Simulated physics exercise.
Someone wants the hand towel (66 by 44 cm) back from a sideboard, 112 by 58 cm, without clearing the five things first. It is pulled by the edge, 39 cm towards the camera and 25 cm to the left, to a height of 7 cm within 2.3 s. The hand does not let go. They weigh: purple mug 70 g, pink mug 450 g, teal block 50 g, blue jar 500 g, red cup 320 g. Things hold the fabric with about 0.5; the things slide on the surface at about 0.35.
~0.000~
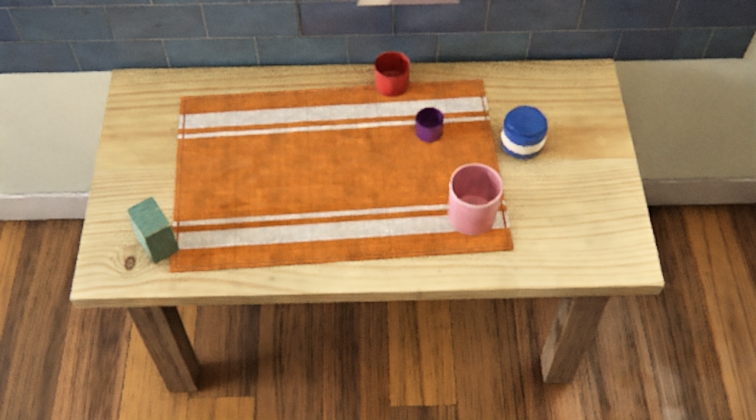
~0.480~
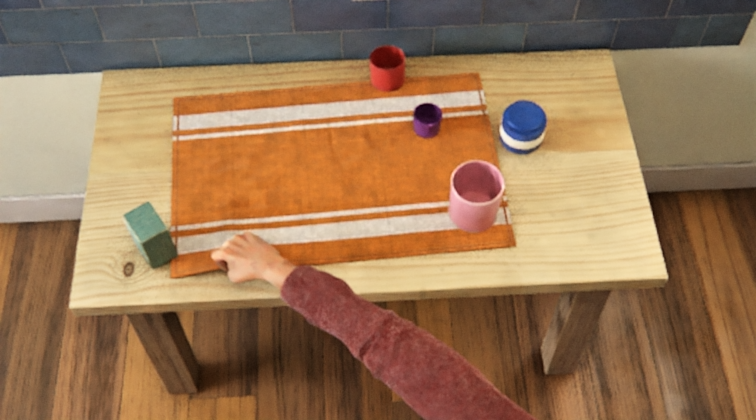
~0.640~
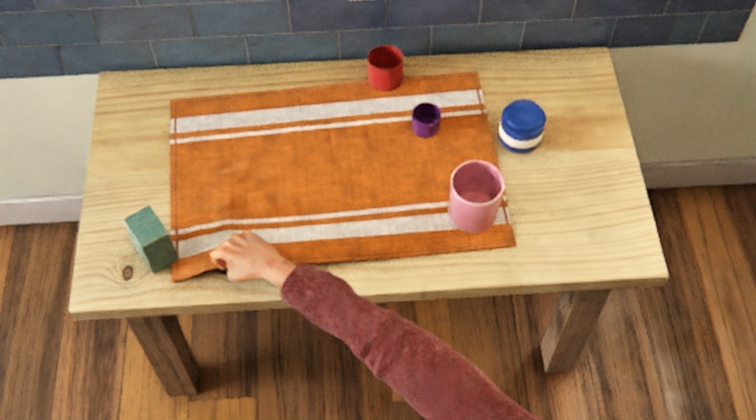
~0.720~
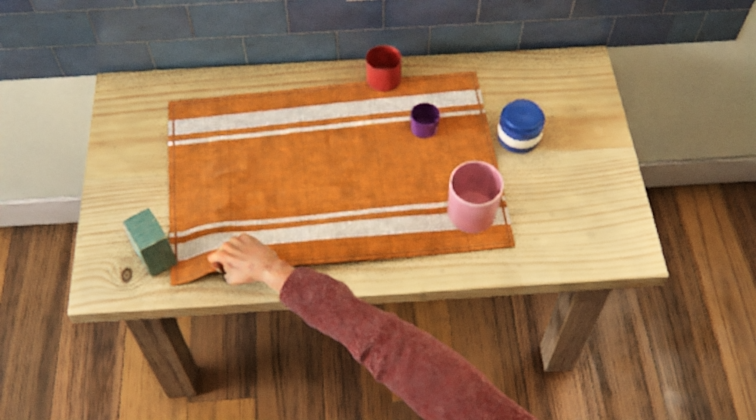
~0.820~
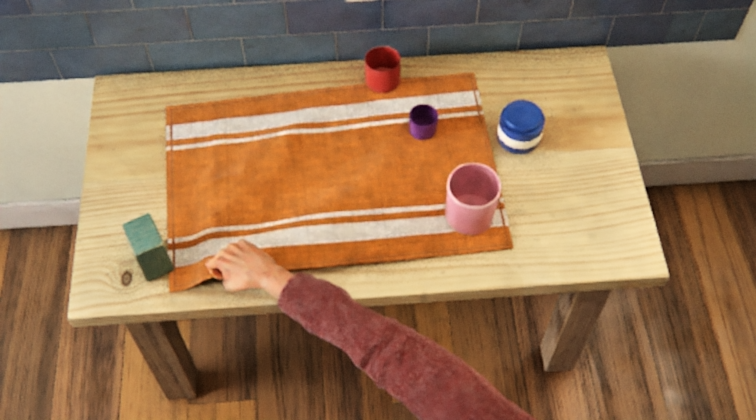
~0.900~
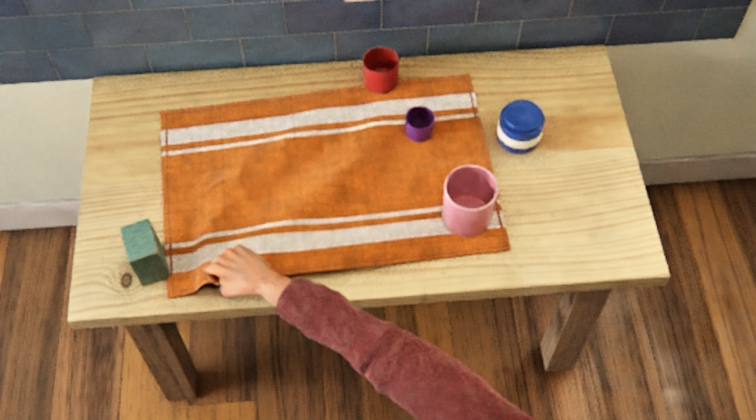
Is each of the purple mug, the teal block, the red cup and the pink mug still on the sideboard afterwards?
In order: The purple mug stays on; the teal block falls off; the red cup keeps to the top; the pink mug falls off.
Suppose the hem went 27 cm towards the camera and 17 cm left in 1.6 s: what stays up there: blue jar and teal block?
Then: Blue jar stays up, teal block goes over.
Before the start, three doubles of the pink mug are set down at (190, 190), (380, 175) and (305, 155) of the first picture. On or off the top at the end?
In that order: Goes over, falls off, goes over.
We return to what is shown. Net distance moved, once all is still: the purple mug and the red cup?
Purple mug 50 cm, red cup 2 cm.
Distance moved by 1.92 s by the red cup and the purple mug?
Red cup 0 cm, purple mug 30 cm.
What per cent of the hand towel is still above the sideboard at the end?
Some 25 per cent of it.
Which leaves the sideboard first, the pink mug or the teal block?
The teal one.
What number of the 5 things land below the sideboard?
I count 2.
After 1.4 s, 95 % of the hand towel is still over the top; purple mug 13 cm off its start, pink mug 10 cm off its start, teal block 8 cm off its start.
After 1.9 s, 75 % of the hand towel is still over the top; purple mug 29 cm off its start, pink mug 23 cm off its start, teal block on its side, 20 cm off its start.
After 2.4 s, 40 % of the hand towel is still over the top; purple mug 43 cm off its start at (254, 233), pink mug 37 cm off its start at (319, 316), teal block over the edge.
After 2.9 s, 25 % of the hand towel is still over the top; pink mug over the edge, purple mug 50 cm off its start, teal block over the edge.
After 4.5 s, 25 % of the hand towel is still over the top; pink mug over the edge, purple mug 51 cm off its start at (225, 269), teal block over the edge, red cup 1 cm off its start at (378, 63).
